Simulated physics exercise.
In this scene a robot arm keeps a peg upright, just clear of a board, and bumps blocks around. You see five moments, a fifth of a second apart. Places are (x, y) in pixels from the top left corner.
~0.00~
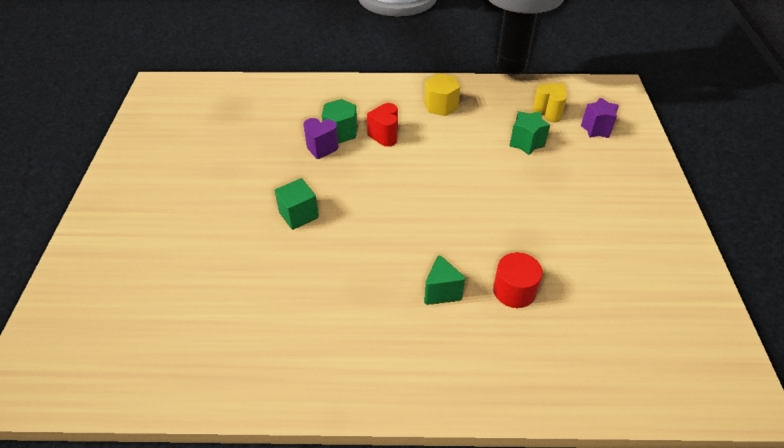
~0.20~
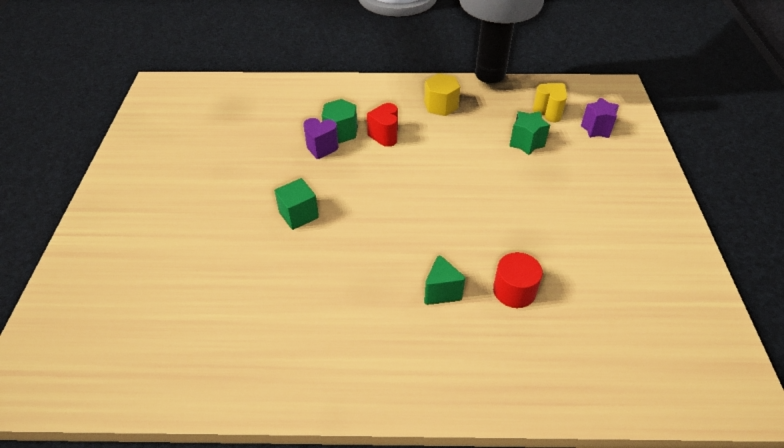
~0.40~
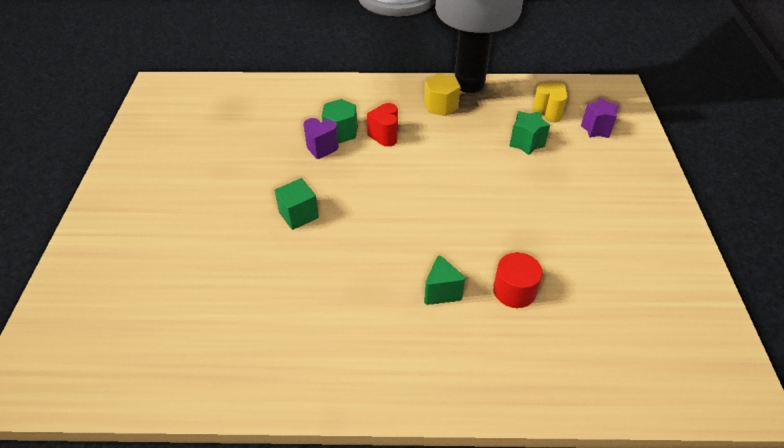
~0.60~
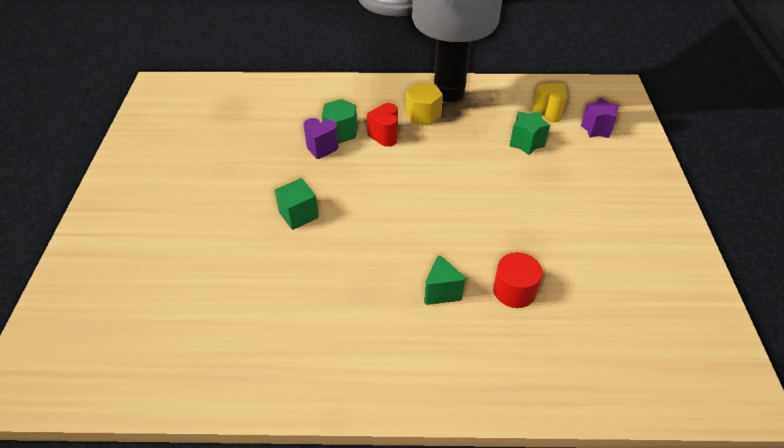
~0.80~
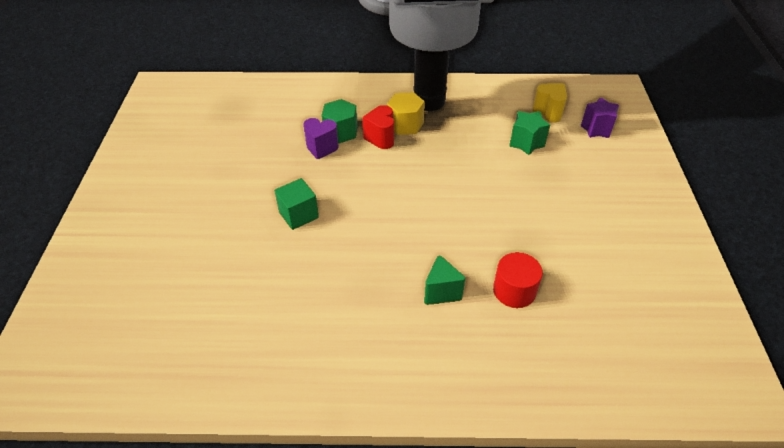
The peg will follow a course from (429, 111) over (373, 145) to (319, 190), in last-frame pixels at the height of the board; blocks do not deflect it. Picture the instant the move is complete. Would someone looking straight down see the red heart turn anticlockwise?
My answer is yes.
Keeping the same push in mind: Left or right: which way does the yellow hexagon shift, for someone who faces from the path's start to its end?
It slides rightward.
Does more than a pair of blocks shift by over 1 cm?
In short: Yes.
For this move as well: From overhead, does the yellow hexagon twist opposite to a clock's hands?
No, that is not what happens.
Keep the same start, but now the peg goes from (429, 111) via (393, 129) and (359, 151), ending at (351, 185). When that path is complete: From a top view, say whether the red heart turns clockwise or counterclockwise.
Against the clock.
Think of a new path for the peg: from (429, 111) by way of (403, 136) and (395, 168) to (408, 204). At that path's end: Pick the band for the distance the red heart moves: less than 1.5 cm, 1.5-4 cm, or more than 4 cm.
Covers over 4 cm.
On the path given first. One third of the way, peg at (391, 124); red heart at (346, 140), turned 50° anticlockwise; yellow hexagon at (364, 124).
Two thirds of the way, peg at (355, 151); green square at (291, 197); green hexagon at (335, 109); red heart at (305, 169), turned 55° anticlockwise; yellow hexagon at (323, 151).
At the end, peg at (318, 182); green square at (281, 207), turned 70° anticlockwise; green hexagon at (335, 109); red heart at (254, 189), turned 55° anticlockwise; yellow hexagon at (279, 171), turned 30° clockwise.
